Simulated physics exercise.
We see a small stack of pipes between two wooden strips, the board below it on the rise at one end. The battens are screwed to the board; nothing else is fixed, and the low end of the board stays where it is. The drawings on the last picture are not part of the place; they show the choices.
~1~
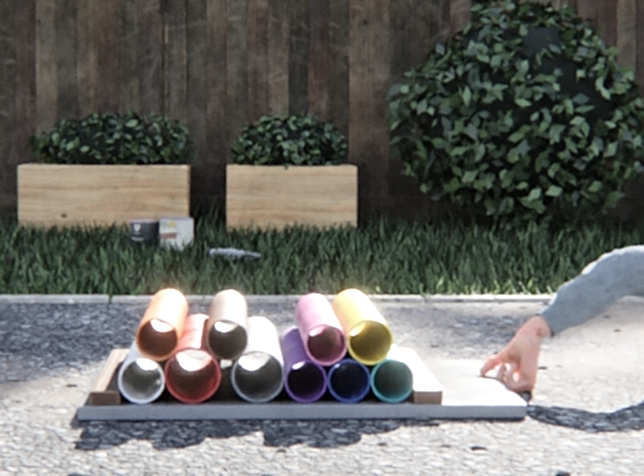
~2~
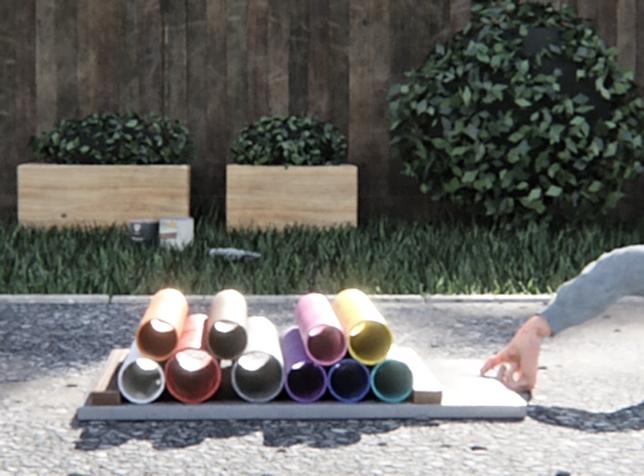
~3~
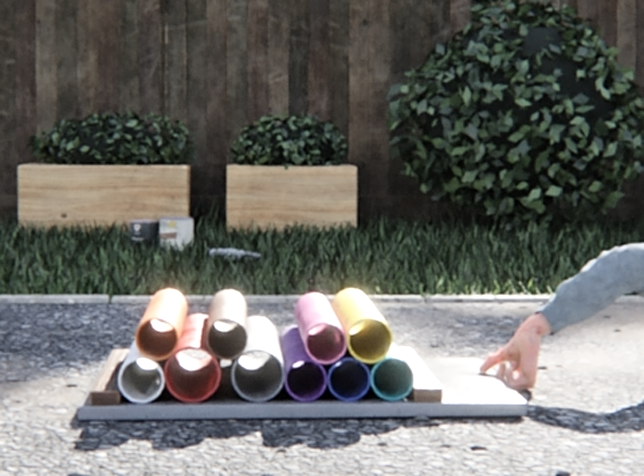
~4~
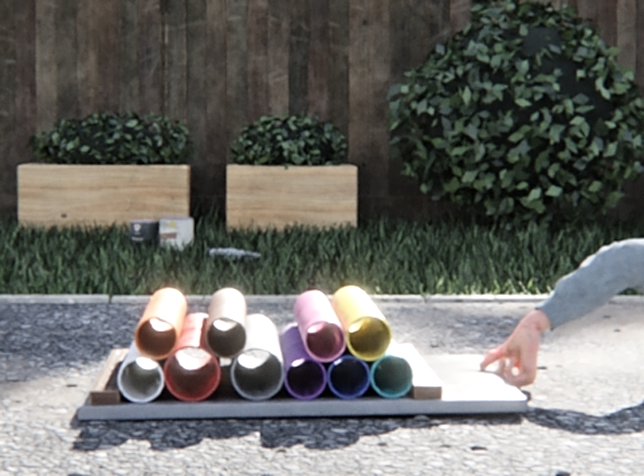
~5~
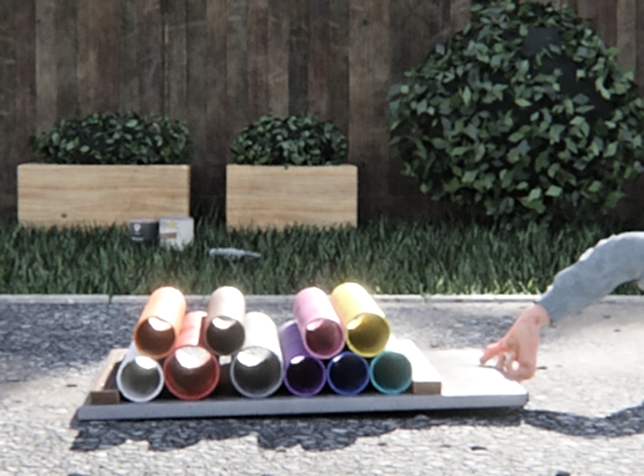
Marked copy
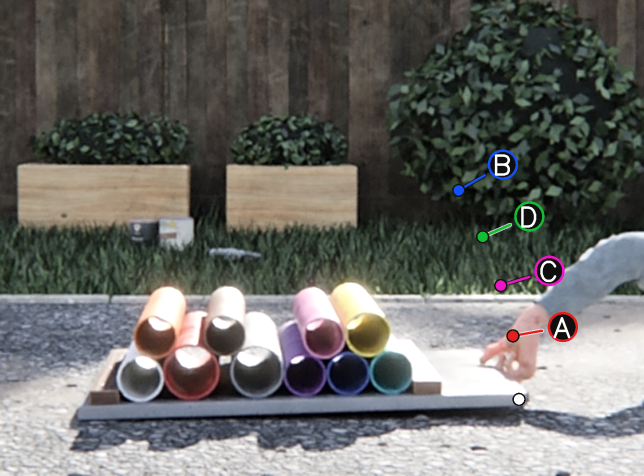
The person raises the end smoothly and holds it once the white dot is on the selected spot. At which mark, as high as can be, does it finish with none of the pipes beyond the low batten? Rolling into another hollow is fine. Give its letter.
Mark C is as high as it can go.
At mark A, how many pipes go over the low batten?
It comes to none.
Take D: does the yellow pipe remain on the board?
Yes, with D.
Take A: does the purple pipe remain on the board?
Yes, with A.
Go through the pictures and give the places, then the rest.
The first picture shows grey pipe (258, 376); purple pipe (306, 381); blue pipe (349, 380).
The second picture shows blue pipe (349, 380); turquoise pipe (393, 380).
The third picture shows board (298, 380); blue pipe (349, 379); turquoise pipe (393, 379); white pipe (141, 380).
The fourth picture shows board (298, 378); white pipe (141, 380); red pipe (192, 373).
The fifth picture shows board (298, 375); white pipe (140, 378); red pipe (191, 371).
On the marked copy, A at (513, 336); B at (459, 191); C at (501, 286); D at (483, 237); the white dot at (519, 399).
Following C. Soon after the start, board at 13°.
Later, board at 17°.
In the end, board at 17°, none over the low batten.
As for the rest, A none over the low batten; B four over the low batten (yellow, pink, orange, brown); D one over the low batten (orange).
